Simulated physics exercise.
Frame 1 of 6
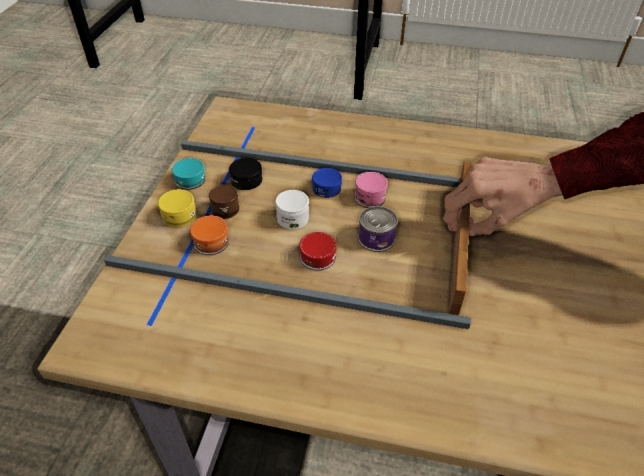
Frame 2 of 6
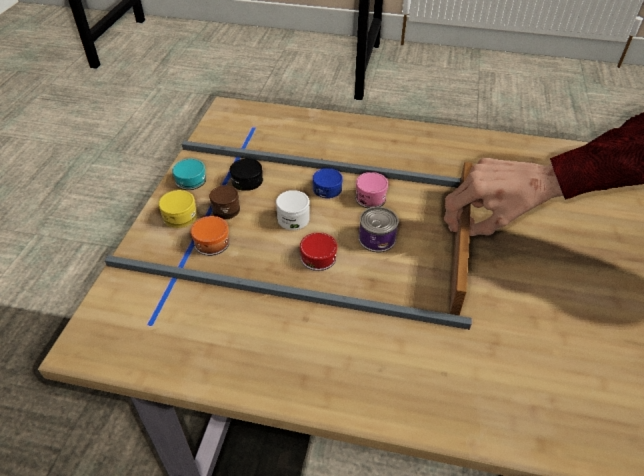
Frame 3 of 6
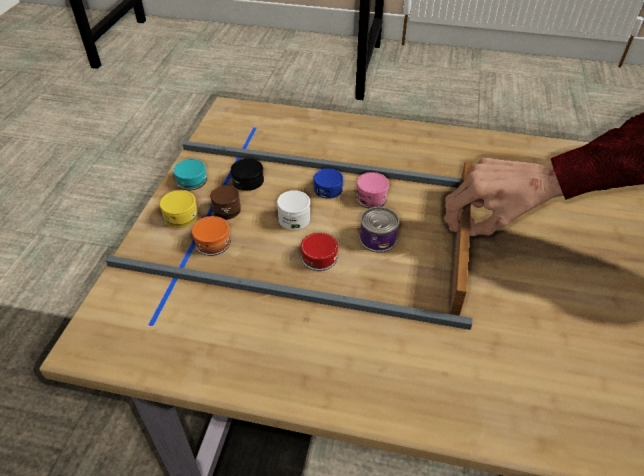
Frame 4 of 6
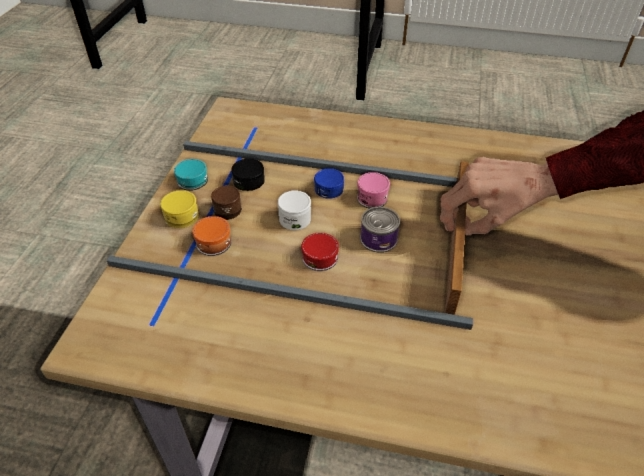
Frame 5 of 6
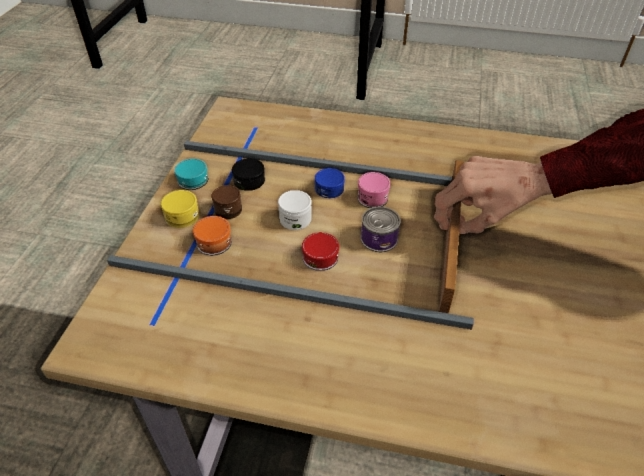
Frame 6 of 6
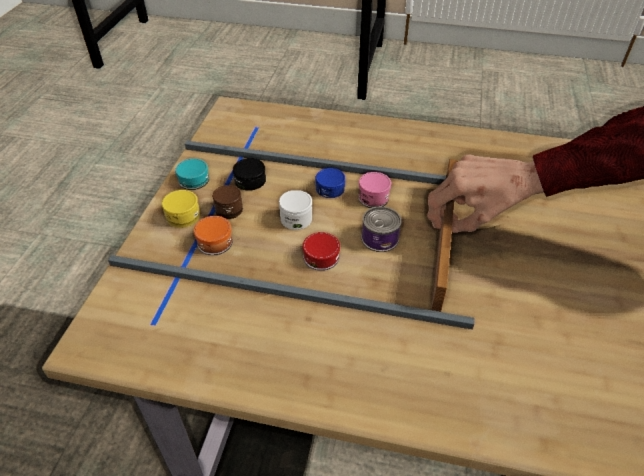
On a wooden table, a hand in a dark red sleeve slid an upright board slightly left between two grey strips, while the colourful little pots and tins ahead of it stayed put.
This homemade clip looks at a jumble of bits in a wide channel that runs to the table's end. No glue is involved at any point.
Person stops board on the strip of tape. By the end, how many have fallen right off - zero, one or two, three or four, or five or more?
By the end, one or two have.
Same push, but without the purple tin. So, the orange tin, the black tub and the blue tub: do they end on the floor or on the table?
Orange tin still up, black tub still up, blue tub still up.
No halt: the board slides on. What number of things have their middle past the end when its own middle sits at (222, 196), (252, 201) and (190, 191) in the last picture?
1, 0 and 5.
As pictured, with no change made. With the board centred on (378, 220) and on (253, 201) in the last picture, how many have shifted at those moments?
Tally: First 2; then 10.
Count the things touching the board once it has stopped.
Tally at the end: 3.
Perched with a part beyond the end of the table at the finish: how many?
That adds up to 0.
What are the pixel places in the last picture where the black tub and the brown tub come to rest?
The black tub ends up near (186, 168), and the brown tub near (163, 200).
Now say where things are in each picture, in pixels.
Turquoise pot (189, 174); yellow tub (178, 209); brown tub (224, 202); board (461, 233); tape (211, 208), in the first picture.
Yellow tub (178, 209); board (462, 233), in the second picture.
Brown tub (226, 203); red tin (319, 252), in the third picture.
Turquoise pot (191, 174); blue tub (329, 184), in the fourth picture.
Yellow tub (181, 209); pink tin (373, 190), in the fifth picture.
Turquoise pot (193, 174); yellow tub (181, 209); brown tub (228, 202); board (445, 230); tape (214, 208), in the sixth picture.
Early on, none off yet; turquoise pot at rest near (193, 174); yellow tub at rest near (181, 209); brown tub at rest near (228, 202).
A while later, none off yet; turquoise pot travelled a little near (182, 173); yellow tub travelled a little near (171, 210); brown tub travelled about its own width near (201, 203).
Finally, the number that fall off is one or two; lost, yellow tub and turquoise pot.
